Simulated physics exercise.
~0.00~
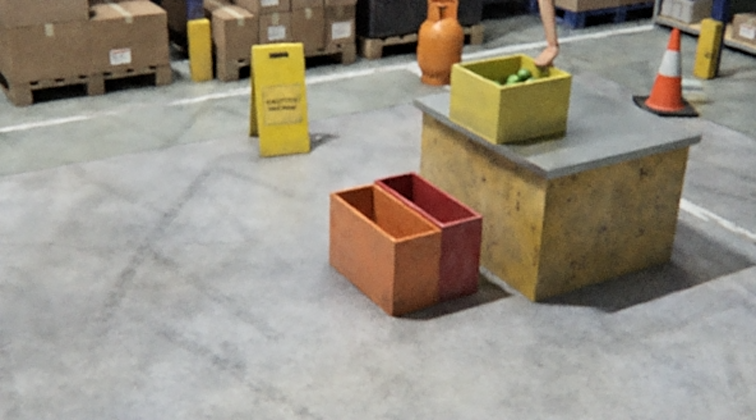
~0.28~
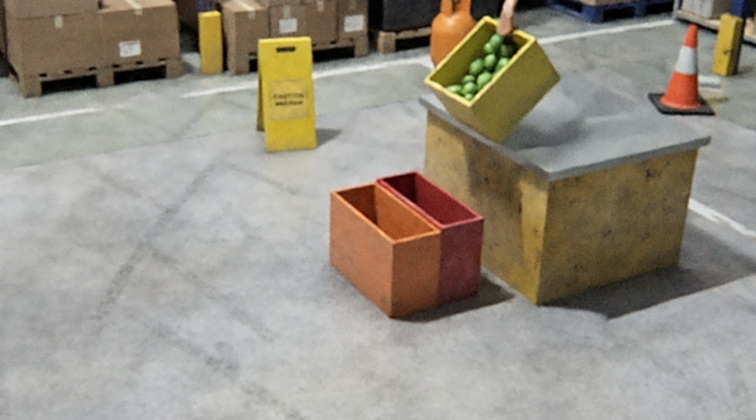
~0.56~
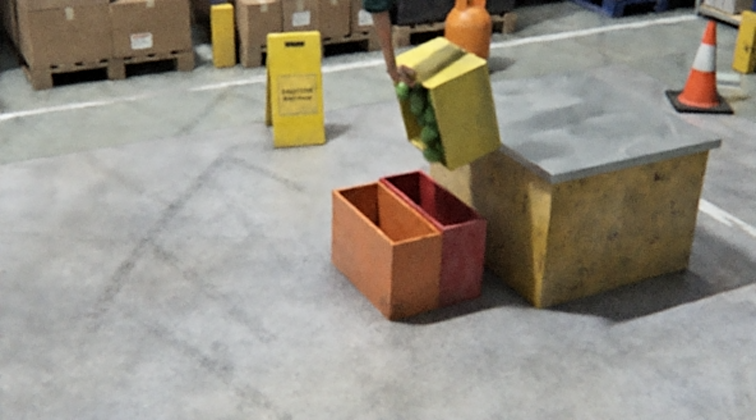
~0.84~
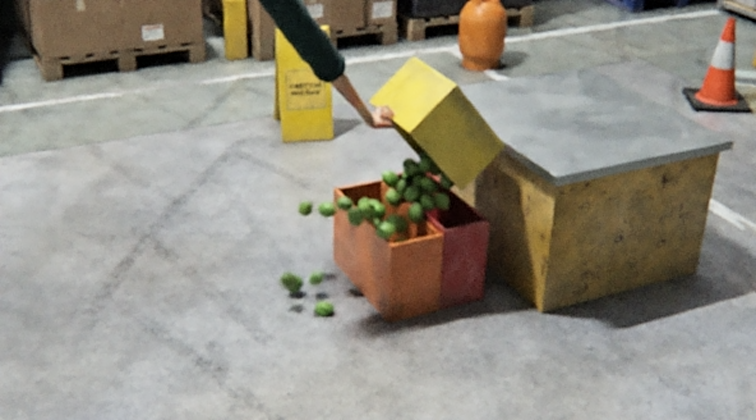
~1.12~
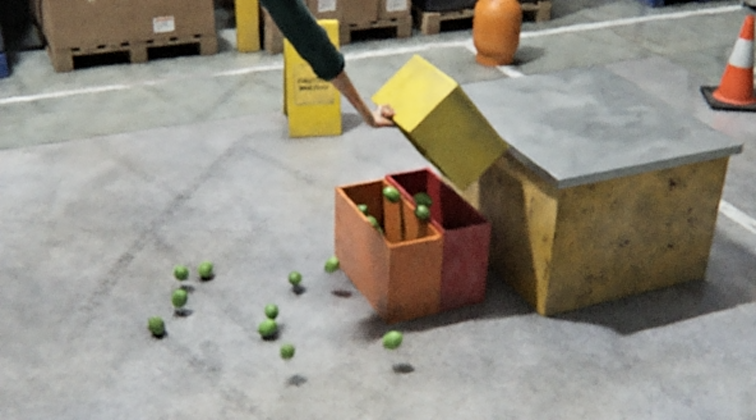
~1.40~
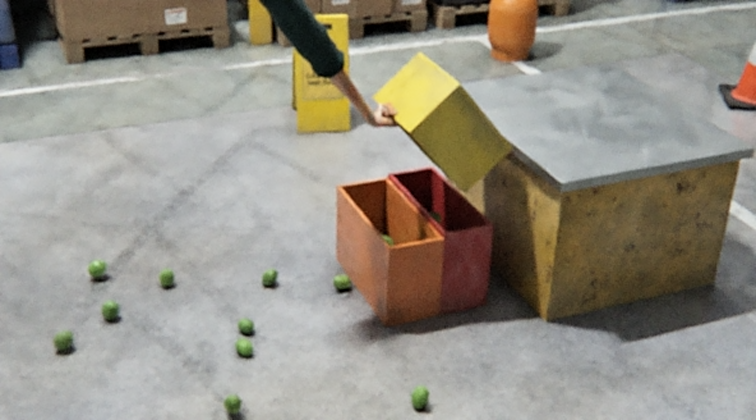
In a warehouse, a worker's arm tips limes from a yellow box into two tubs, spilling some.
